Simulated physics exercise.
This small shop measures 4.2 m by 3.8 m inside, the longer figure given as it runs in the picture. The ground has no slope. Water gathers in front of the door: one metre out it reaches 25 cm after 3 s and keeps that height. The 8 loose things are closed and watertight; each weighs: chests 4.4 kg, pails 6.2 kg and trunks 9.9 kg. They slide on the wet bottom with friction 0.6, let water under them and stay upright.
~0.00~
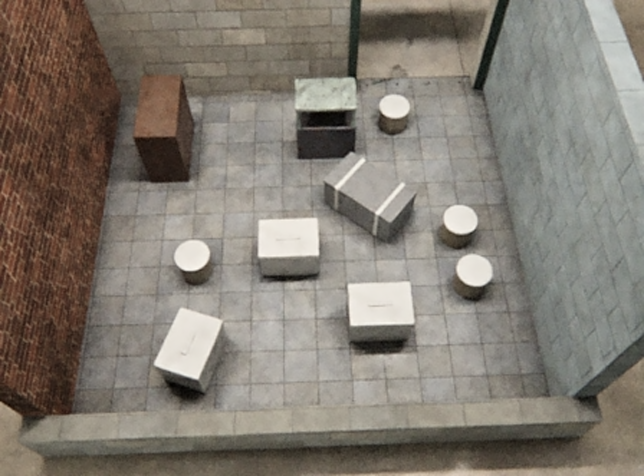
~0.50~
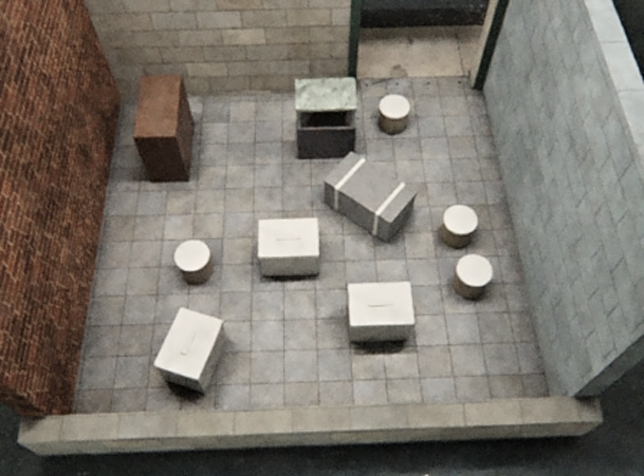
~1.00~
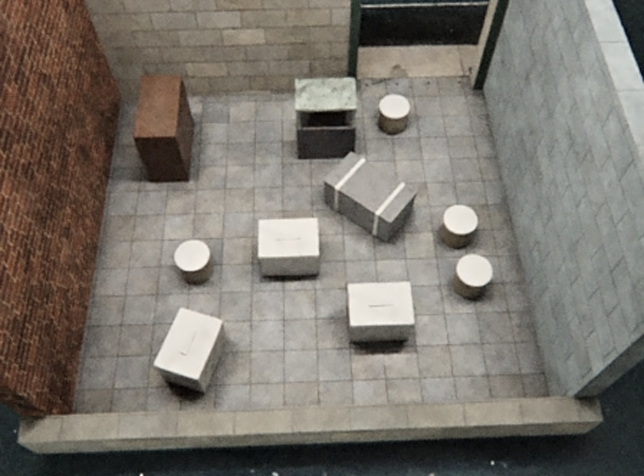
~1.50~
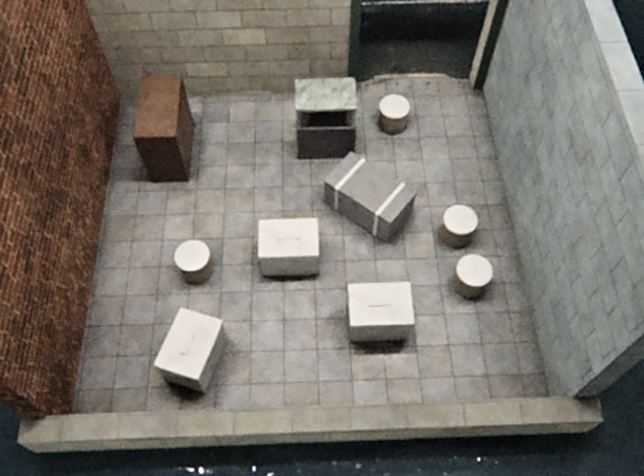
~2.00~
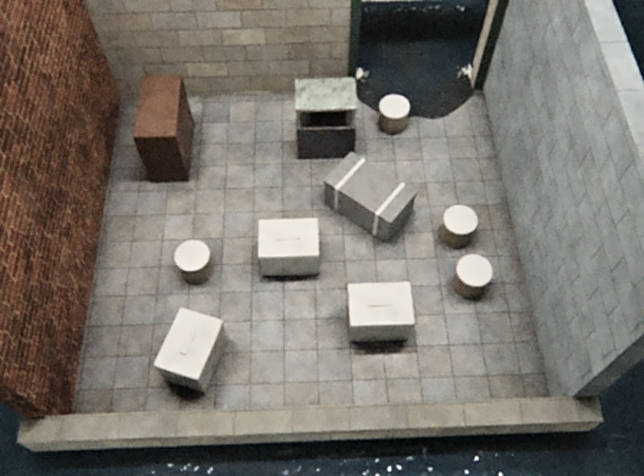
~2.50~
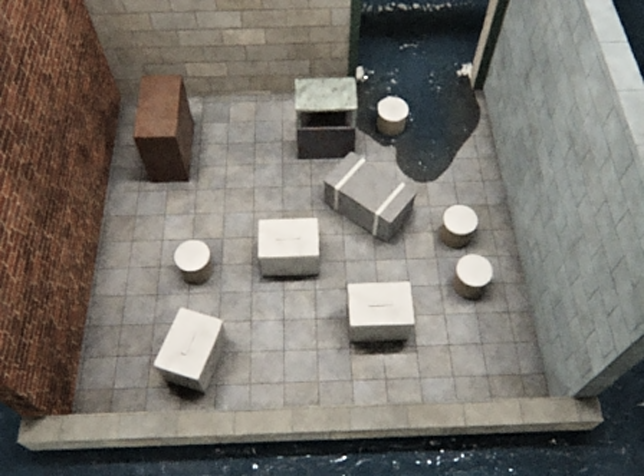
In a small walled room with a tiled floor, dark water gathered outside the doorway, then crept in across the floor around the nearest pail, which barely shifted while everything else stayed still.
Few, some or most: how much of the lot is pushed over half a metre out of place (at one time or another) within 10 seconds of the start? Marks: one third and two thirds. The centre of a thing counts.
It is two thirds or above.
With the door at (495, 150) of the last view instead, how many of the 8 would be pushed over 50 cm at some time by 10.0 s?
In that case 6 of them.
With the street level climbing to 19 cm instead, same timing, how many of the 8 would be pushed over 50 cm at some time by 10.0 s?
In that case 7 of them.
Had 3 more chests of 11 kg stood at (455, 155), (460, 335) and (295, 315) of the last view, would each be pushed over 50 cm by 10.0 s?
In that order: Over, past it, past it.
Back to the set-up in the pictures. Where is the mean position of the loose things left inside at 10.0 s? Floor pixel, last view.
Around (207, 250).
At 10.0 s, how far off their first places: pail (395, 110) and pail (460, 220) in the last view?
In turn: 300 cm, 60 cm.
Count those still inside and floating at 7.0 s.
At that moment 7.
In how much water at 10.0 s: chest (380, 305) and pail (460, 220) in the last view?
About 18 and 16 cm.
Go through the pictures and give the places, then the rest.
A pail at (395, 106), on the bottom; a chest at (189, 343), on the bottom; water covers 0.0 m2; 0 of 8 have shifted, in the first frame.
A pail at (395, 106) rests on the ground; a chest at (189, 343) rests on the ground; water covers 0.0 m2; 0 of 8 have shifted, in the second frame.
A pail at (395, 106), on the bottom; a chest at (189, 343) rests on the ground; 0.0 m2 under water; 0 of 8 have shifted, in the third frame.
A pail at (395, 106), on the bottom; a chest at (189, 343) rests on the ground; 0.0 m2 under water; 0 of 8 have shifted, in the fourth frame.
A pail at (395, 106), on the bottom; a chest at (189, 343), on the bottom; 0.4 m2 under water; 0 of 8 have shifted, in the fifth frame.
A pail at (393, 109), on the bottom, 4 cm from its start; a chest at (189, 343) rests on the ground; water covers 1.1 m2; 0 of 8 have shifted, in the sixth frame.
After 3.5 s 1 of 8 are over 50 cm from their spots; 0 afloat.
After 4.5 s 3 of 8 are over 50 cm from their spots; 2 afloat.
After 7.0 s 7 of 8 are over 50 cm from their spots; 7 afloat.
After 10.0 s 8 of 8 are over 50 cm from their spots, and 8 have been at some point; 7 afloat.
